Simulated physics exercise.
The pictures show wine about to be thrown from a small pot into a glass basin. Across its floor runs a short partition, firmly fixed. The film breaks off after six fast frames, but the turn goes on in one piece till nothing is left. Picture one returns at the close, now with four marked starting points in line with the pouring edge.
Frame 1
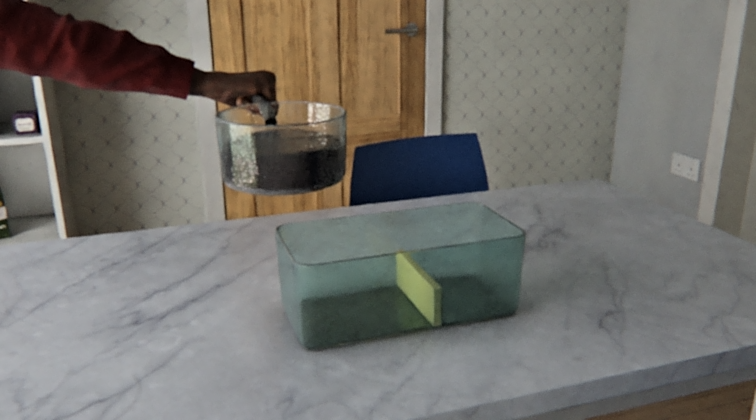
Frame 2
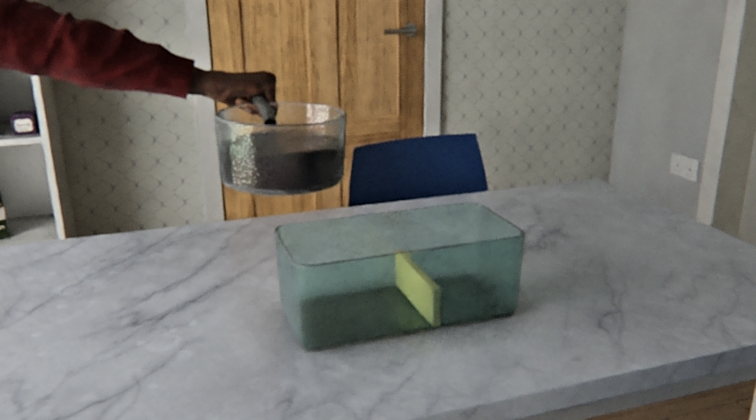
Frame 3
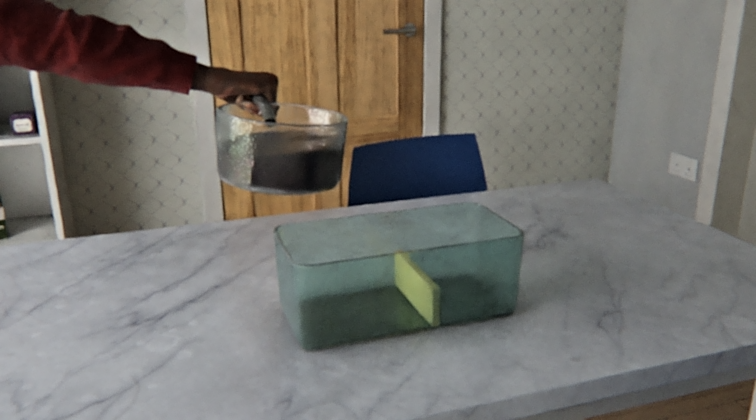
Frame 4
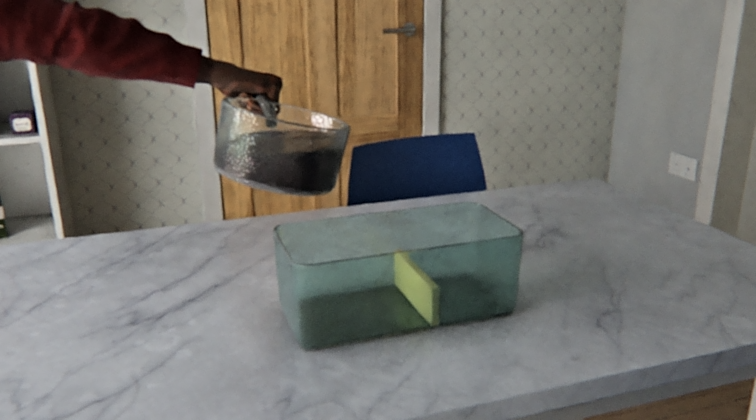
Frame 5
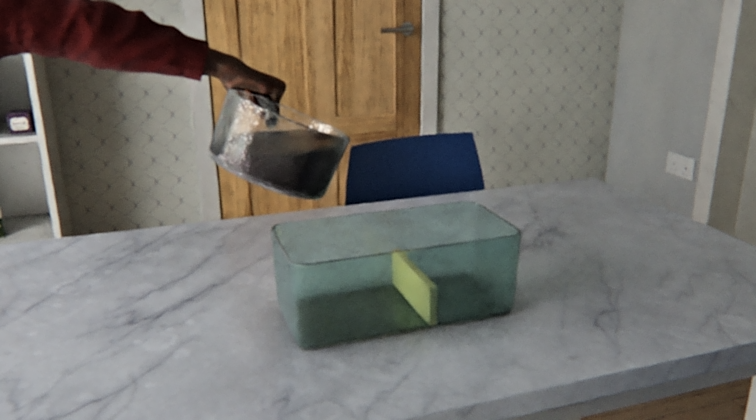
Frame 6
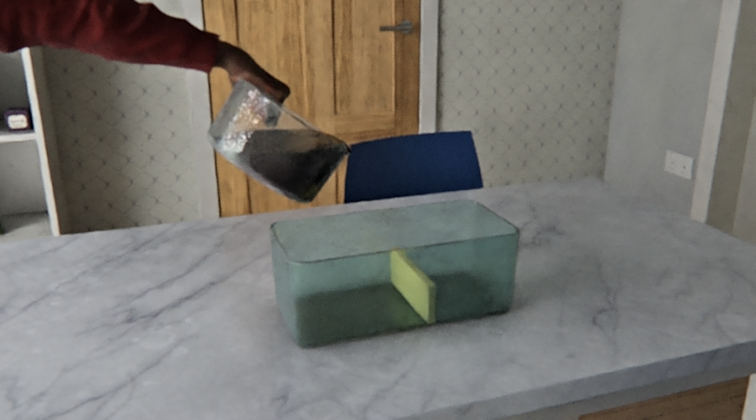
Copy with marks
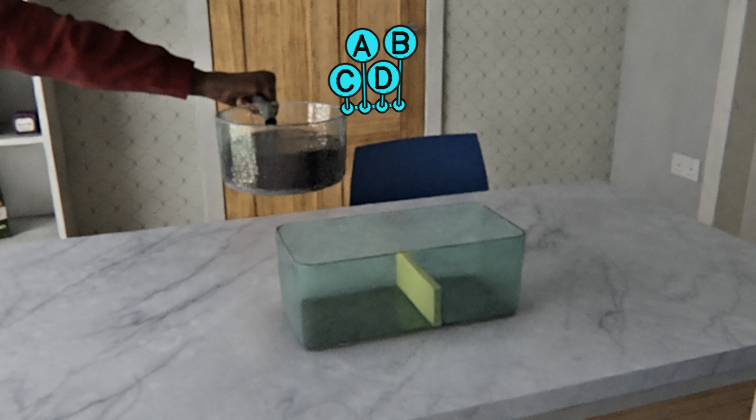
A clear pot of dark liquid, held by a hand in a red sleeve, starts upright and tilts steadily rightward above a greenish glass basin with a short yellow-green partition, until the liquid is at its lowered lip.
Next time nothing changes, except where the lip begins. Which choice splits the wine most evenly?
Go for D.
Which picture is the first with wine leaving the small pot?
Picture 6.
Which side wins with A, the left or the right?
The left side.
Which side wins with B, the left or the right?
The right one.
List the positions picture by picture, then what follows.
The first frame shows upright, lip at (341, 108); basin from (299, 348) to (516, 310); top of the wall at (417, 267); nothing has left yet.
The second frame shows upright, lip at (341, 110); nothing has left yet.
The third frame shows tipped about 7°, lip at (343, 115); nothing has left yet.
The fourth frame shows tipped about 14°, lip at (345, 123); nothing has left yet.
The fifth frame shows tipped about 25°, lip at (345, 135); nothing has left yet.
The sixth frame shows tipped about 37°, lip at (344, 147); wine is over the lip, down to (344, 147).
In cyan, A at (364, 107); B at (398, 104); C at (347, 108); D at (382, 105).
If A is chosen, about 76 % ends left of the wall and 23 % right of it.
If B is chosen, about 28 % ends left of the wall and 71 % right of it.
If C is chosen, about 97 % ends left of the wall and 2 % right of it.
If D is chosen, about 49 % ends left of the wall and 50 % right of it.
